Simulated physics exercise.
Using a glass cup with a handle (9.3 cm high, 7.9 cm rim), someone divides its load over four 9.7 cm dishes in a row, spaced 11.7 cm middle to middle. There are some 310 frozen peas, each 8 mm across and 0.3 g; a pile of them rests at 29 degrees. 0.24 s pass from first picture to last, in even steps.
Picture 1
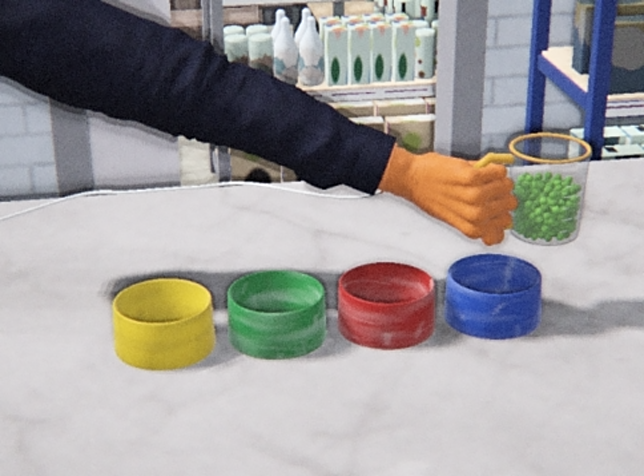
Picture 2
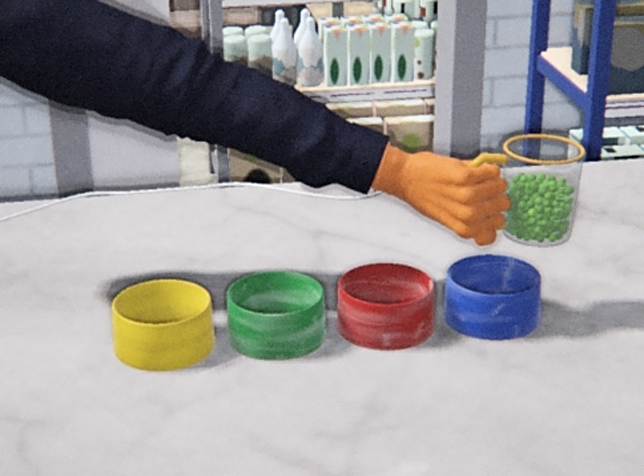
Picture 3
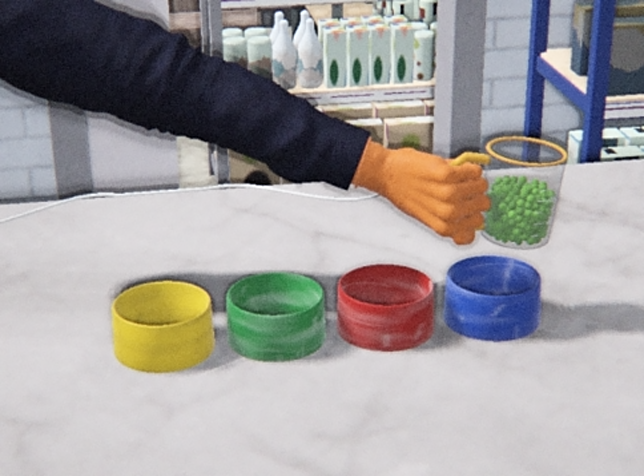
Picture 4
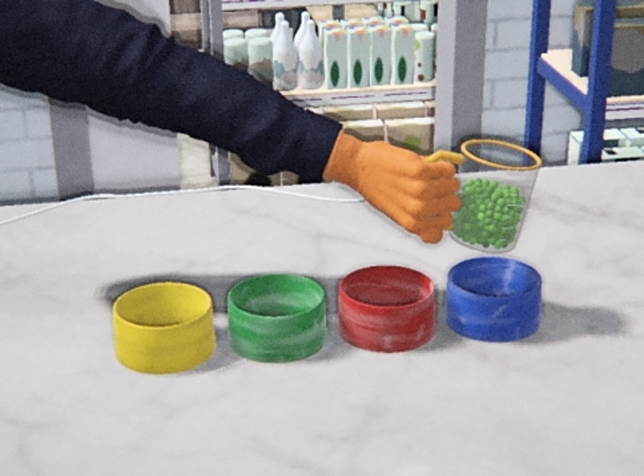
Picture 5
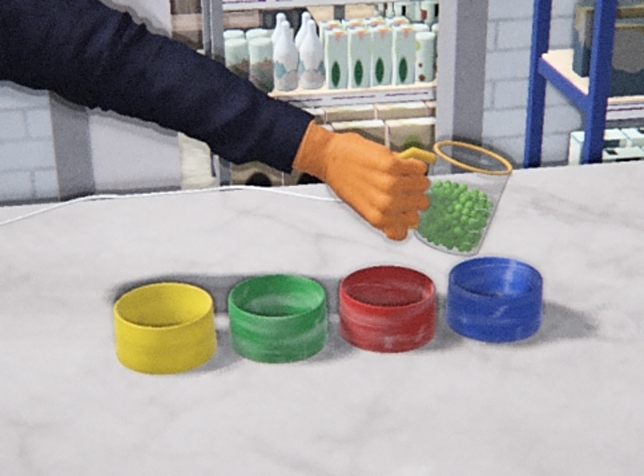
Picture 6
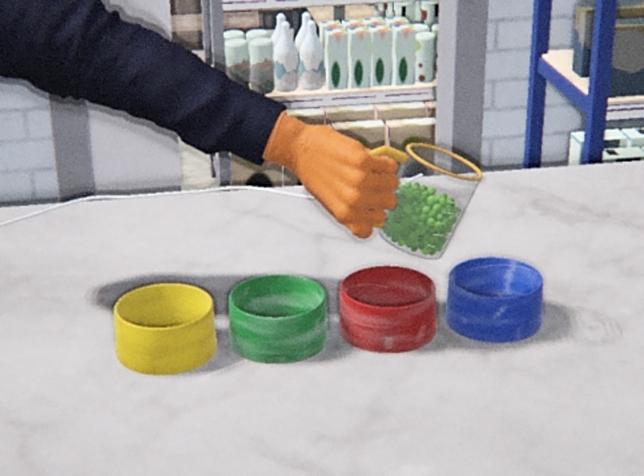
A glass cup of green peas, held by its handle in someone's orange-looking hand, moved left behind the blue and red dishes, gradually tilting, while four coloured dishes stayed in a row.
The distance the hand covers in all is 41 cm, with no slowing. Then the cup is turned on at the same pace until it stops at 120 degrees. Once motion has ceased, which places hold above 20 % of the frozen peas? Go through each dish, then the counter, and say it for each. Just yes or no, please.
In short: Red no, blue no, green no, yellow yes, counter yes.
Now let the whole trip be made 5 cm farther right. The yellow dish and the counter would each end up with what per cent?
Result - yellow 0 / counter 0.
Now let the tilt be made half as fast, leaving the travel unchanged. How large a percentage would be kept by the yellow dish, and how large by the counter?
Shares - yellow: 40, counter: 50.
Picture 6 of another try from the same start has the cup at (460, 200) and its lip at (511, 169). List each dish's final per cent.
Dish by dish: Red 0 percent, blue 0 percent, green 10 percent, yellow 50 percent.
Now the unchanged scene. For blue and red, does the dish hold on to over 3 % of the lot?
So blue is a miss and red is a miss.
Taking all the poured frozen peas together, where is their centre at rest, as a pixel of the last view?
Near (205, 339).
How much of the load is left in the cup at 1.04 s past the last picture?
Roughly 10 in a hundred.
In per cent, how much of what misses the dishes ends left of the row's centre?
Share on that side: Roughly 90 %.
Then, 0.40 s after the last picture, tilt 69 degrees; cup holds 100 %.
Then, 0.66 s after the last picture, tilt 100 degrees; cup holds 100 %.
Then, 1.04 s after the last picture, tilt 120 degrees; cup holds 10 %, green 5 %, yellow 40 %.
In the end, red 0 %, blue 0 %, green 10 %, yellow 45 %, counter 50 %.
